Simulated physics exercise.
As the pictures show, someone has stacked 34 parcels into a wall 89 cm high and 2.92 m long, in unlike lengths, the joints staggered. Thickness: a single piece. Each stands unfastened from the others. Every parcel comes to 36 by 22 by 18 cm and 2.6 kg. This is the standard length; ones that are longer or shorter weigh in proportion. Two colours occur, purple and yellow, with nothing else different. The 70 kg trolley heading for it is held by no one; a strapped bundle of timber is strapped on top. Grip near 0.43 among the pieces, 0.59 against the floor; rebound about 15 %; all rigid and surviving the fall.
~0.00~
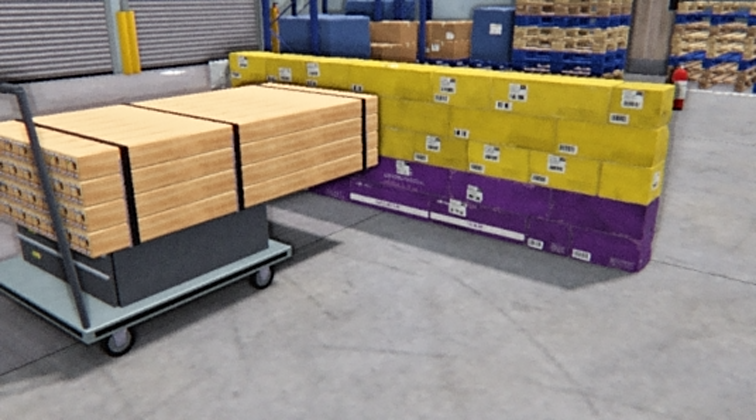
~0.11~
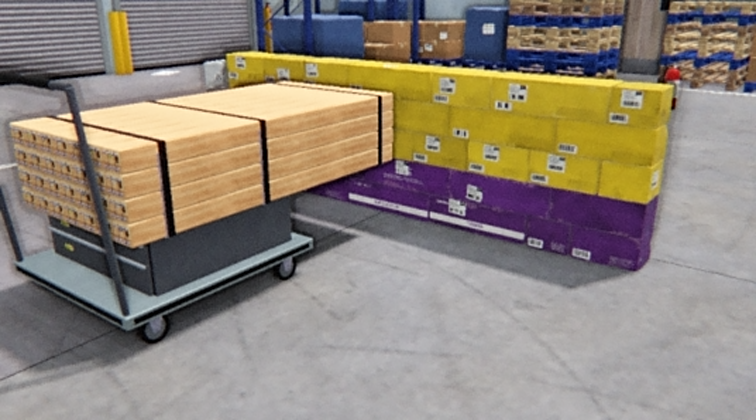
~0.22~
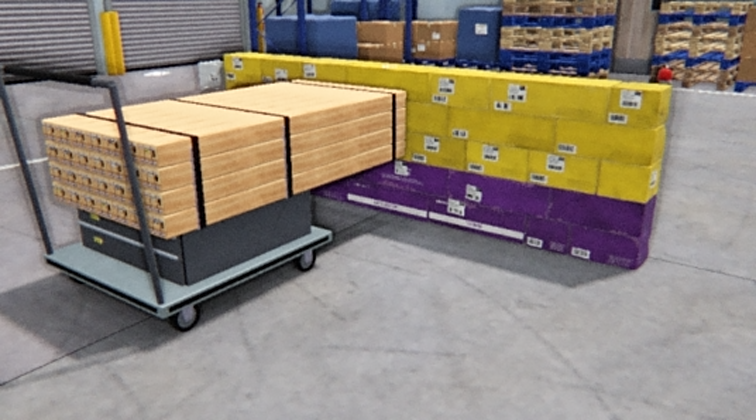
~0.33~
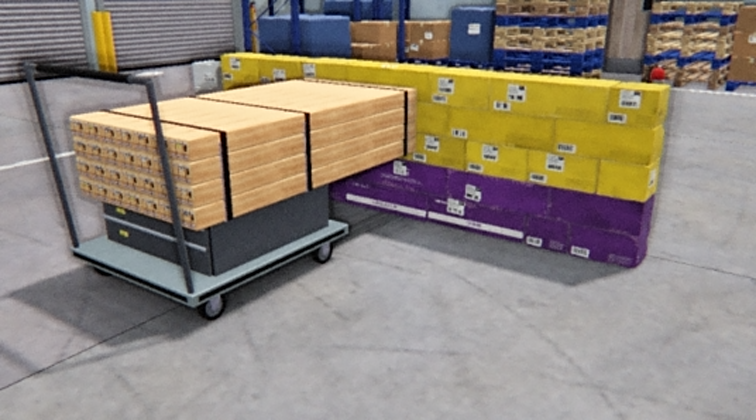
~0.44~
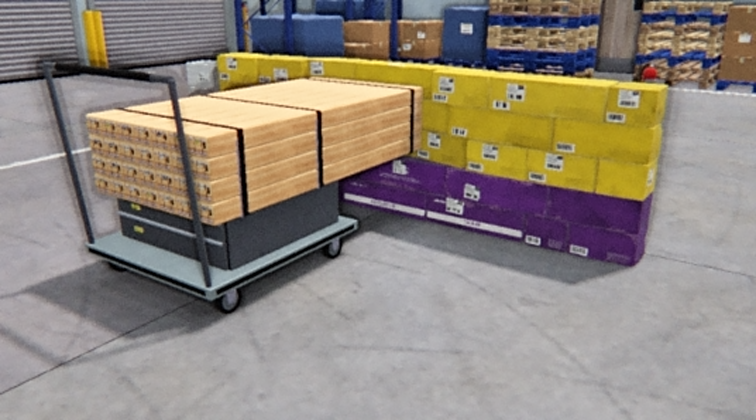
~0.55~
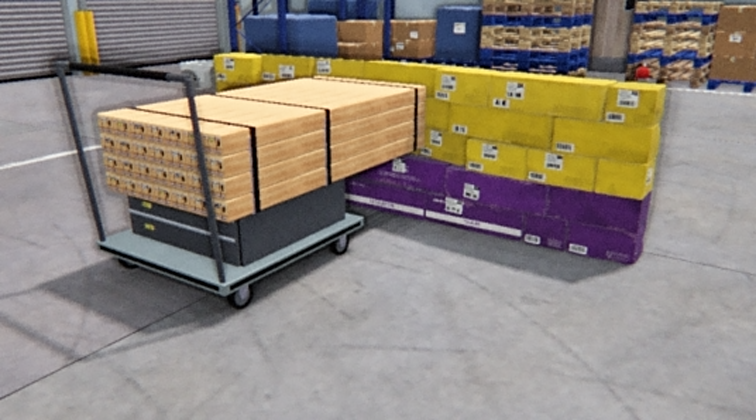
In a warehouse, a trolley loaded with strapped timber-coloured lengths rolled right, up to a low wall of yellow parcels stacked over purple ones, and its load pressed into the yellow ones, nudging them slightly.
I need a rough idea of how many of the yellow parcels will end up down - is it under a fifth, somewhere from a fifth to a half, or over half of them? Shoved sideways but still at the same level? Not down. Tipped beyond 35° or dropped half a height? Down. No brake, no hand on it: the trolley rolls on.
I'd say over half of them.
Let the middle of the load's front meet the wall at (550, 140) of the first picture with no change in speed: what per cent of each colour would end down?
Then purple ends 20 per cent down and yellow 40 per cent.
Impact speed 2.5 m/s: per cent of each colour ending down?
Share down, in per cent: Purple 0, yellow 60.
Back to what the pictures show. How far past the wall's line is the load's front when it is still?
I'd say around 35 cm, more or less.
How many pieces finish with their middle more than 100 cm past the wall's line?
Around 4 of the pieces.
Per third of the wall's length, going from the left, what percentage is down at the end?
In percent, the thirds read 30 on the left, 80 in the middle and 20 on the right.
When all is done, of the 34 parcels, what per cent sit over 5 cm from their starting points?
The answer is 45 percent.
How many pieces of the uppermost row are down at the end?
From the top row, the count is 5.
After 0.74 s, load 21 cm past the wall's line, still rolling; none of the 22 yellow parcels down (0 of 34 in all colours); top yellow parcel leaning 28°.
After 1.00 s, load 27 cm past the wall's line, still rolling; 13 of the 22 yellow parcels down (13 of 34 in all colours); top yellow parcel on its side.
After 1.32 s, load 31 cm past the wall's line, still rolling; 13 of the 22 yellow parcels down (14 of 34 in all colours); top yellow parcel on its side.
At rest (2.3 s), load 35 cm past the wall's line, stopped; 13 of the 22 yellow parcels down (14 of 34 in all colours); top yellow parcel on its side; top purple parcel unmoved. That is 59 per cent. As the last picture would show them, middles, top yellow parcel near (335, 145), top purple parcel near (501, 186).
